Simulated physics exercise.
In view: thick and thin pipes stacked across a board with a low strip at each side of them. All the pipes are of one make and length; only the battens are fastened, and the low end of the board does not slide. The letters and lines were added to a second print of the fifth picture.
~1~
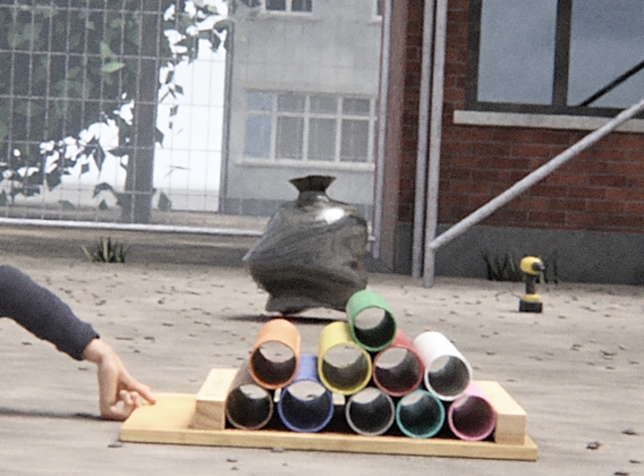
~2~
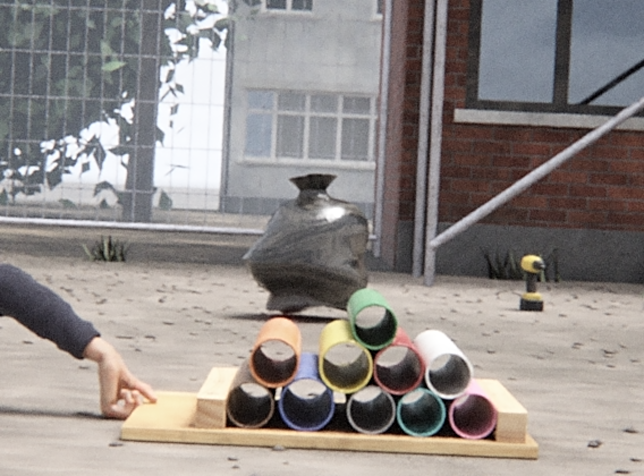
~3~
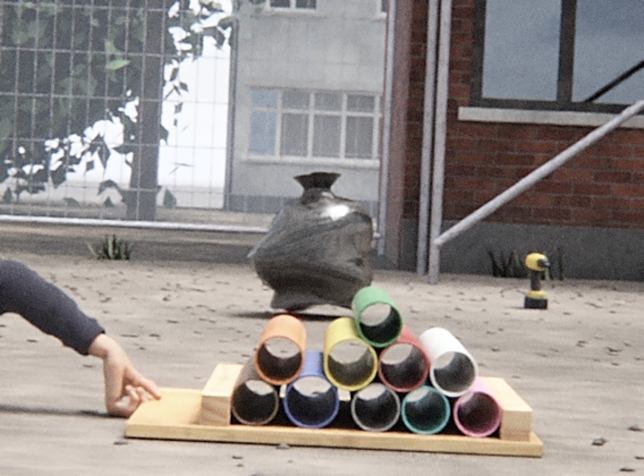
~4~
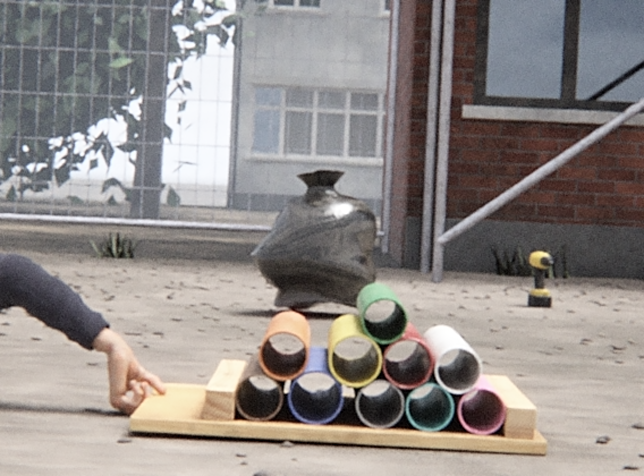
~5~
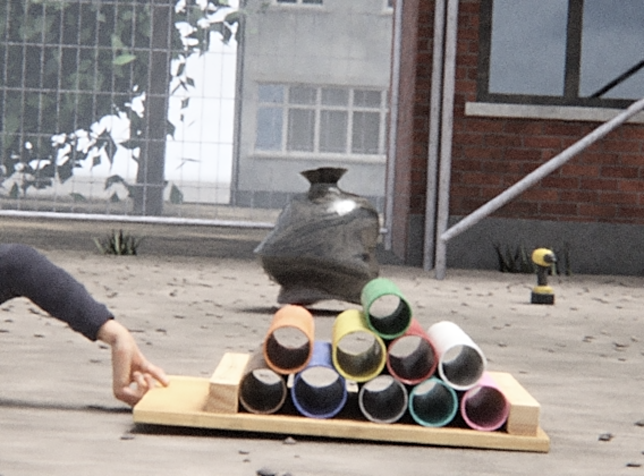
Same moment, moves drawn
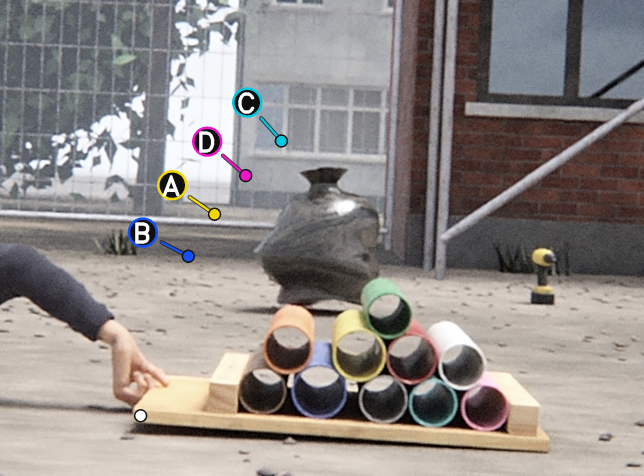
The footage shows colourful pipes stacked on a wooden board outdoors, with a dark vase and a drill behind; a hand at the board's left end raises that end slightly while the pipes stay stacked.
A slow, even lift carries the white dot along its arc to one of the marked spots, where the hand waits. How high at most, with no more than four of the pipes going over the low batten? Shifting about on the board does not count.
Raise it to A.
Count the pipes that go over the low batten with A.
With A, four.
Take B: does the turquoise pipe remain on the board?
Yes.
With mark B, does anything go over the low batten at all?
Yes.
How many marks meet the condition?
The number is two.
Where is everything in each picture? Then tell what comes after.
The first picture shows orange pipe (274, 364); white pipe (448, 376); red pipe (398, 370).
The second picture shows red pipe (398, 369); yellow pipe (346, 367).
The third picture shows board (334, 405); brown pipe (254, 402); orange pipe (279, 360); turquoise pipe (426, 411).
The fourth picture shows board (338, 401); brown pipe (259, 398); blue pipe (316, 397).
The fifth picture shows board (341, 396); brown pipe (262, 391); blue pipe (319, 392).
On the marked copy, A at (215, 214); B at (188, 256); C at (281, 141); D at (245, 176); the white dot at (141, 416).
Following A. Soon after the start, board at 18°.
Later, board at 32°.
In the end, board at 32°, four over the low batten (white, red, yellow, green).
As for the rest, B four over the low batten (white, red, yellow, green); C five over the low batten; D five over the low batten.
